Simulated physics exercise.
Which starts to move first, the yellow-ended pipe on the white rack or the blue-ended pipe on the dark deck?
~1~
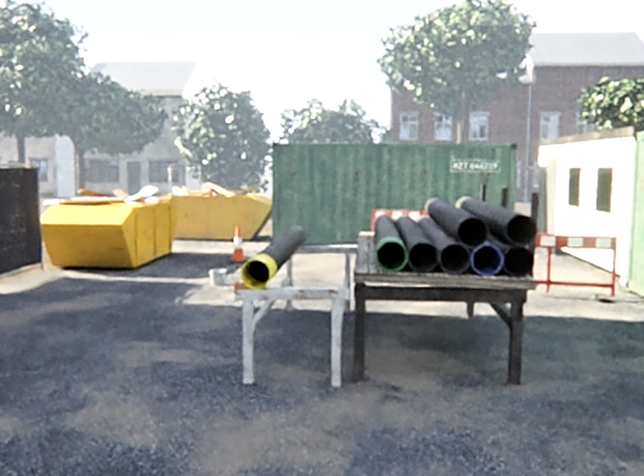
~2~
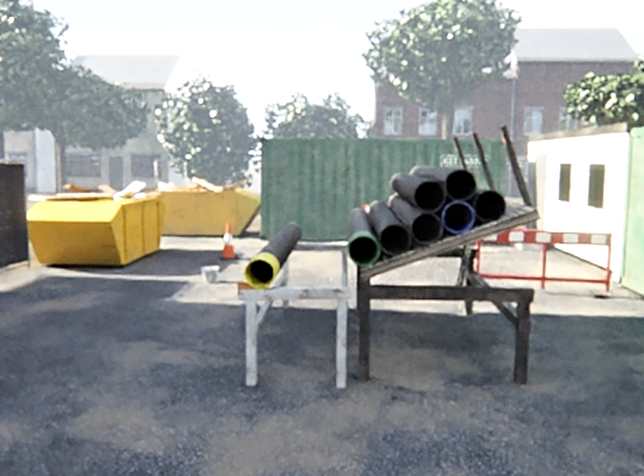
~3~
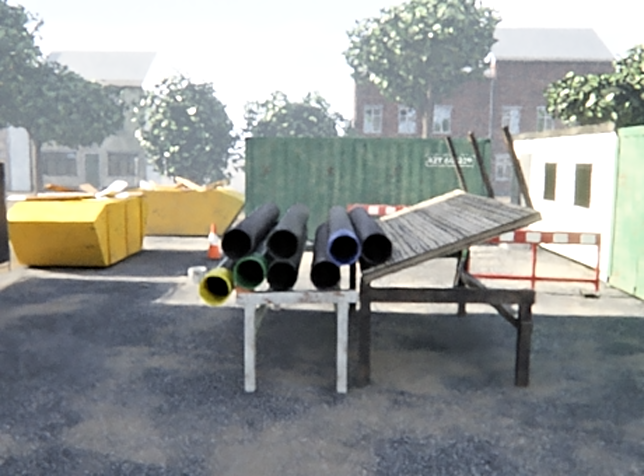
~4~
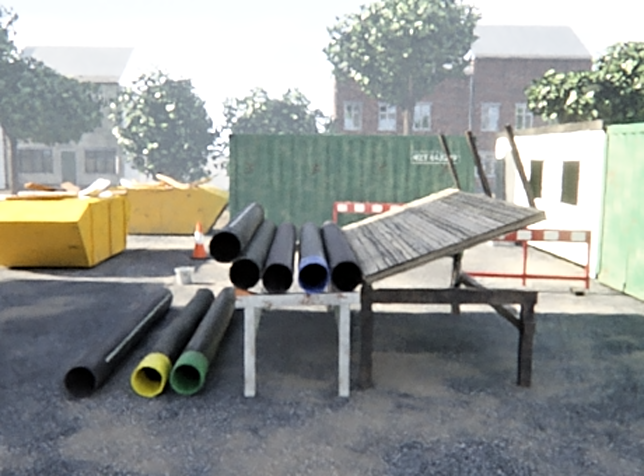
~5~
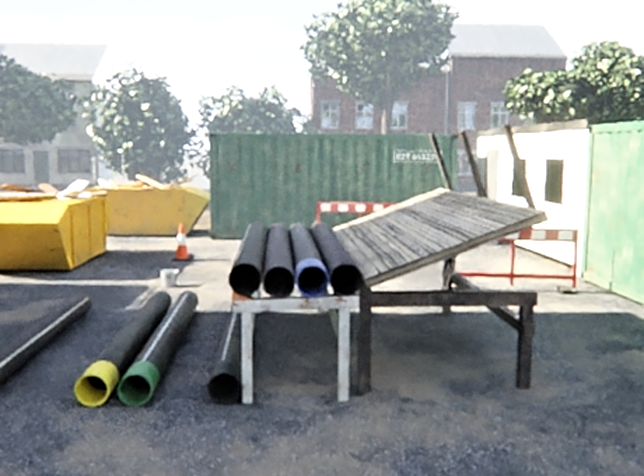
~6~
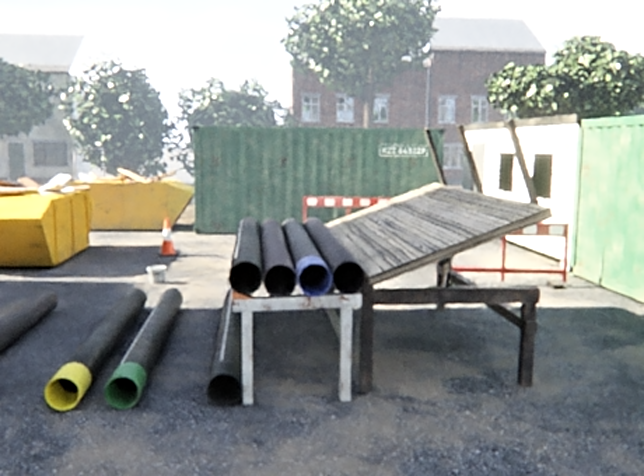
The blue-ended pipe moves first, shifting left as the deck tilts up. The yellow-ended pipe stays put until the rolling pipes have come across onto the white rack.
